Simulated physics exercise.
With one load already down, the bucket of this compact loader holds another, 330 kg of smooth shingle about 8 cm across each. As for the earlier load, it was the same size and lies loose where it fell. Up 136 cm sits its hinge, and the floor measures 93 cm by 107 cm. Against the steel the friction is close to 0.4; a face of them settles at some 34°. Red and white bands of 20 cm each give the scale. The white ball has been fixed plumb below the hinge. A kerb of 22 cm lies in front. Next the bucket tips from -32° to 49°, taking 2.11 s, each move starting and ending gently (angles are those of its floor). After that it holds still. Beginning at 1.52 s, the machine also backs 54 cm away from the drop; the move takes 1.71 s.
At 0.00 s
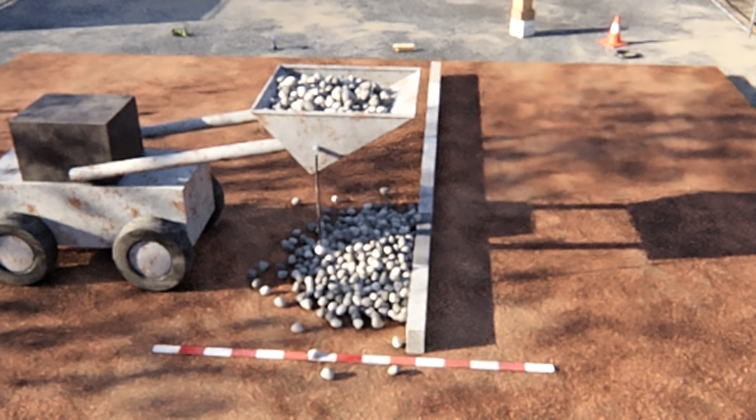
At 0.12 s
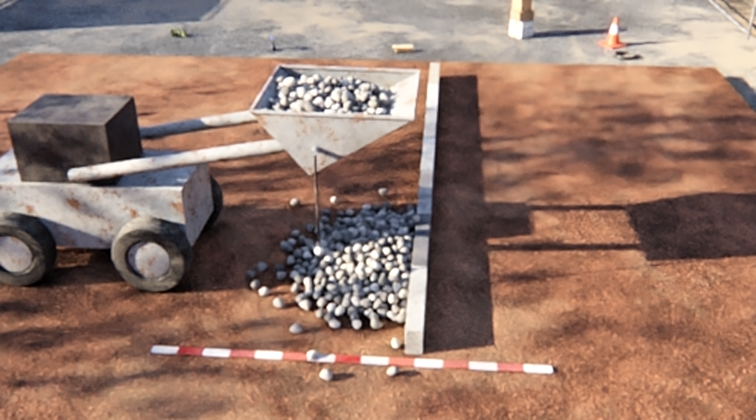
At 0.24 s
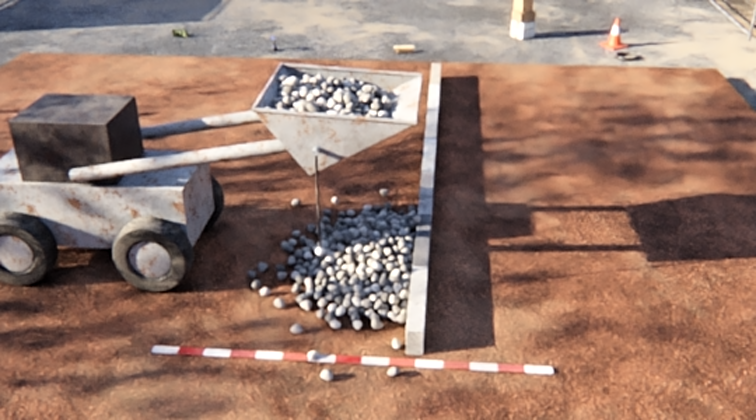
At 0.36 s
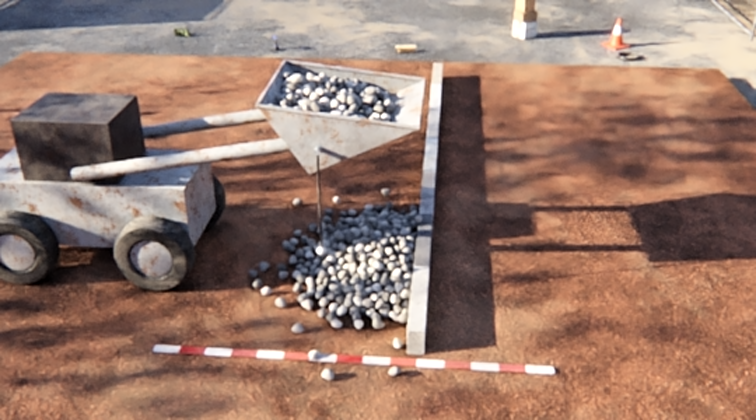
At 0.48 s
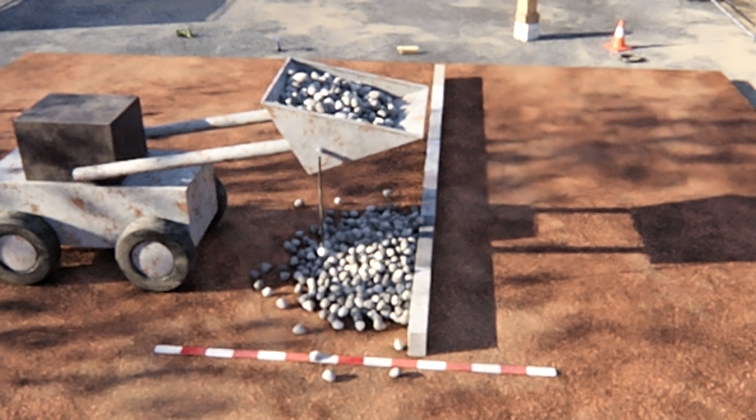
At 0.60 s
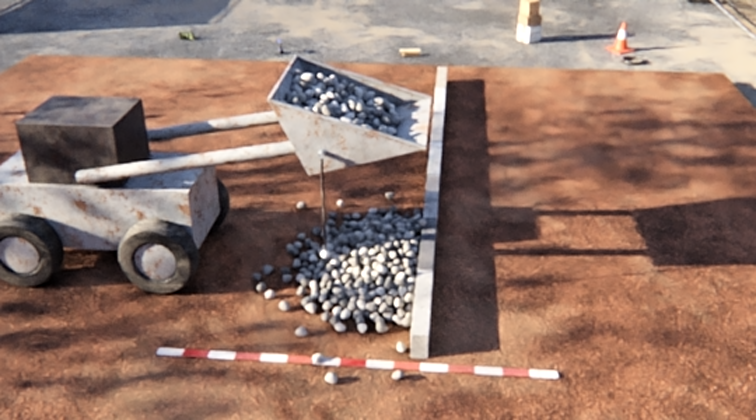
To begin with, a small wheeled loader holds a bucket full of grey stones above a loose pile lying against a low kerb, with a red and white striped pole in front. The bucket then slowly tilts, its right side dipping toward the kerb, while the stones inside shift slightly.
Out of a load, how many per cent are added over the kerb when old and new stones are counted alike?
Around 46 per cent.
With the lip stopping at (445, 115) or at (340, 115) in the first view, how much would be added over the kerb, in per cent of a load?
Some 80 percent first and 0 percent second.
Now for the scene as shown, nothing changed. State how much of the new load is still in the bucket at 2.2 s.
Close to 0 in a hundred.
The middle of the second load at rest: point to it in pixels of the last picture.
I'd say close to (426, 261).
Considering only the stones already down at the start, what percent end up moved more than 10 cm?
Close to 5 in a hundred of them.
After 1.6 s the floor is at 36°; in per cent of one load, 80 in the bucket, 120 on this side of the kerb; the foremost stones are at (432, 211).
After 2.2 s the floor is at 49°; in per cent of one load, 0 in the bucket, 158 on this side of the kerb, 42 over the kerb; the foremost stones are at (546, 289).
After 3.7 s the floor is at 49°; in per cent of one load, 0 in the bucket, 154 on this side of the kerb, 46 over the kerb; the foremost stones are at (646, 291).
After 6.3 s the floor is at 49°; in per cent of one load, 0 in the bucket, 154 on this side of the kerb, 46 over the kerb; the foremost stones are at (646, 291). Net gain over the kerb, 46.
